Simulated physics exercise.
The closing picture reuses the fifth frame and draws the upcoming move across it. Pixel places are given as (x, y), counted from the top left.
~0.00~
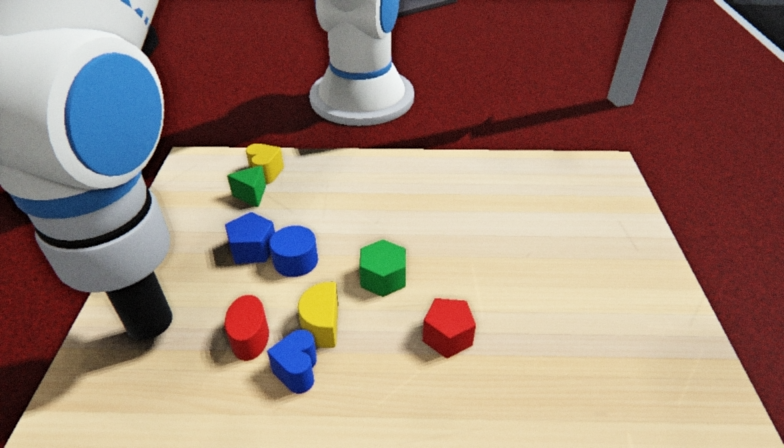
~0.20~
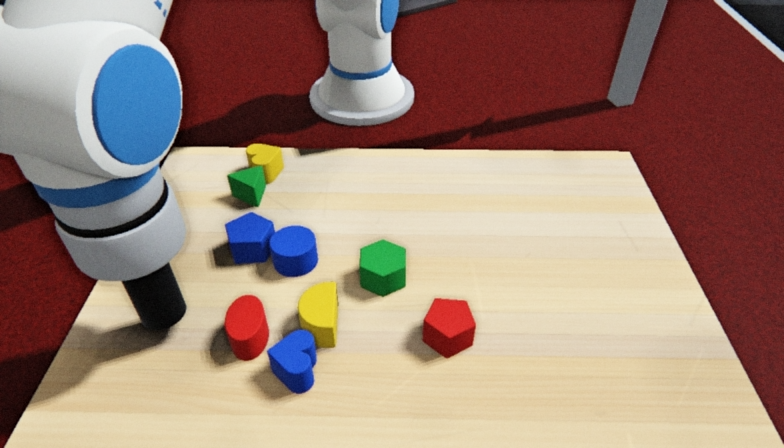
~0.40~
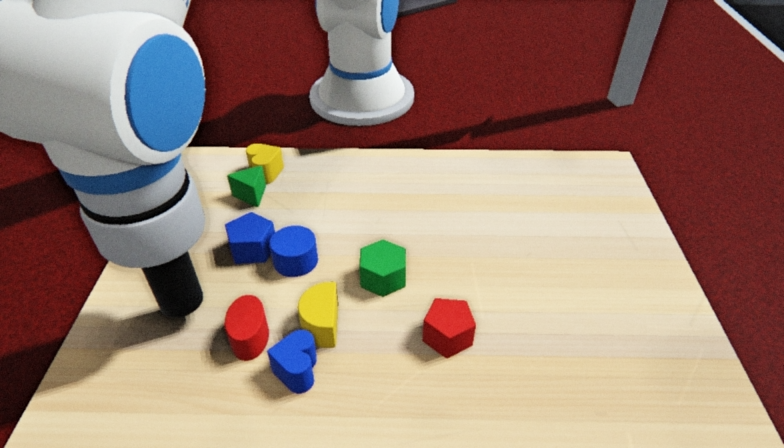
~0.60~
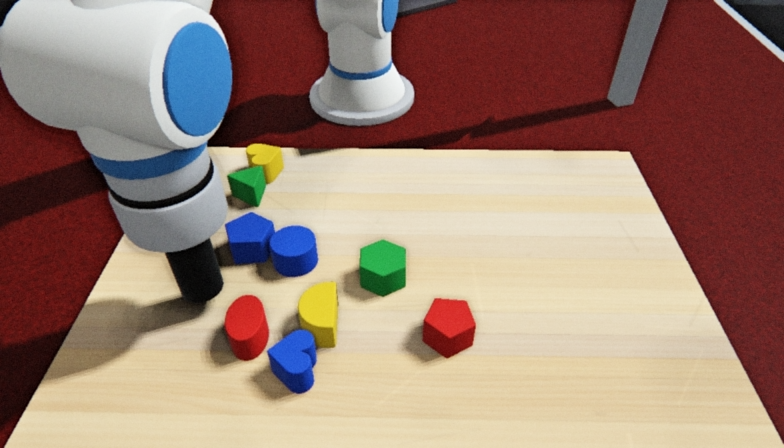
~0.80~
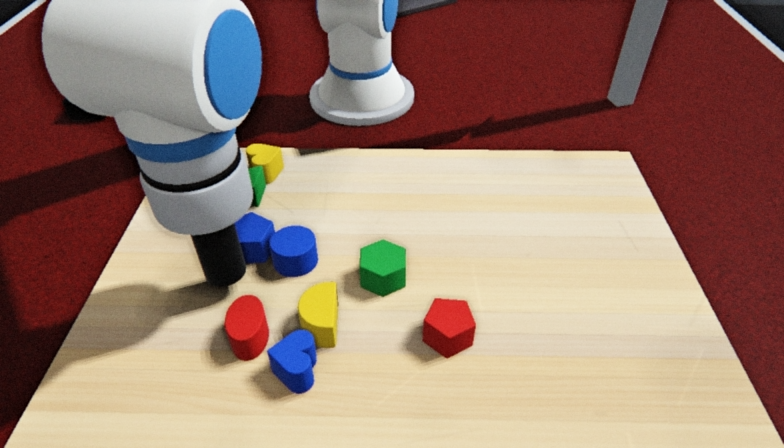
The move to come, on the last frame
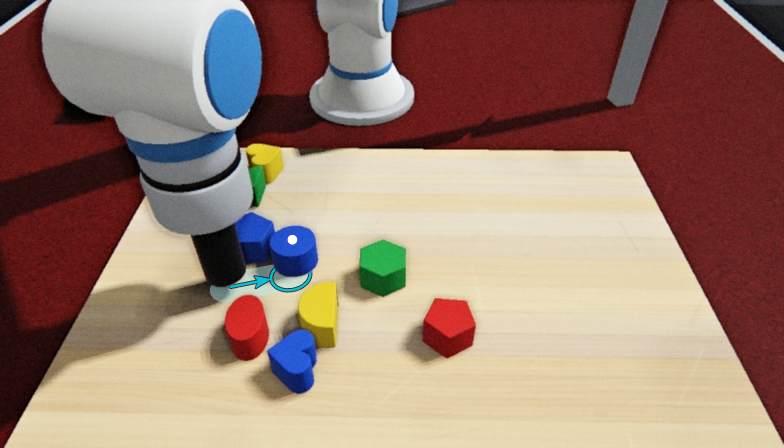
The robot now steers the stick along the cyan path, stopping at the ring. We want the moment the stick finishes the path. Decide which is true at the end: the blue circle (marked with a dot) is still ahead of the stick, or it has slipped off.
By then it is in front of the stick.
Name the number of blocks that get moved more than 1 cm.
One block moves.
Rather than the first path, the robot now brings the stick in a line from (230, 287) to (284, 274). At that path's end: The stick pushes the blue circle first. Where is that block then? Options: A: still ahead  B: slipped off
The one that fits is A, still ahead.
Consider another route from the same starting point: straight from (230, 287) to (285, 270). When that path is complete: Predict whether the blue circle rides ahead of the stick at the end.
I'm fairly sure the blue circle rides along ahead of the stick to the very end.
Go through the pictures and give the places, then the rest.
The first frame shows tip of the stick at (150, 322), middles of tops, blue pentagonal block at (248, 227), blue circle at (292, 240).
The second frame shows stick at (164, 313), nothing pushed.
The third frame shows stick at (182, 301), nothing pushed.
The fourth frame shows stick at (203, 288), nothing pushed.
The fifth frame shows stick at (226, 272), blue pentagonal block at (248, 227), blue circle at (292, 240).
The line goes from (230, 287) directly to (291, 276); the dot is on the blue circle.
What follows on the original path. Halfway along, stick at (258, 266); nothing pushed yet.
At the end, stick at (288, 261); blue pentagonal block unmoved; blue circle at (316, 230).
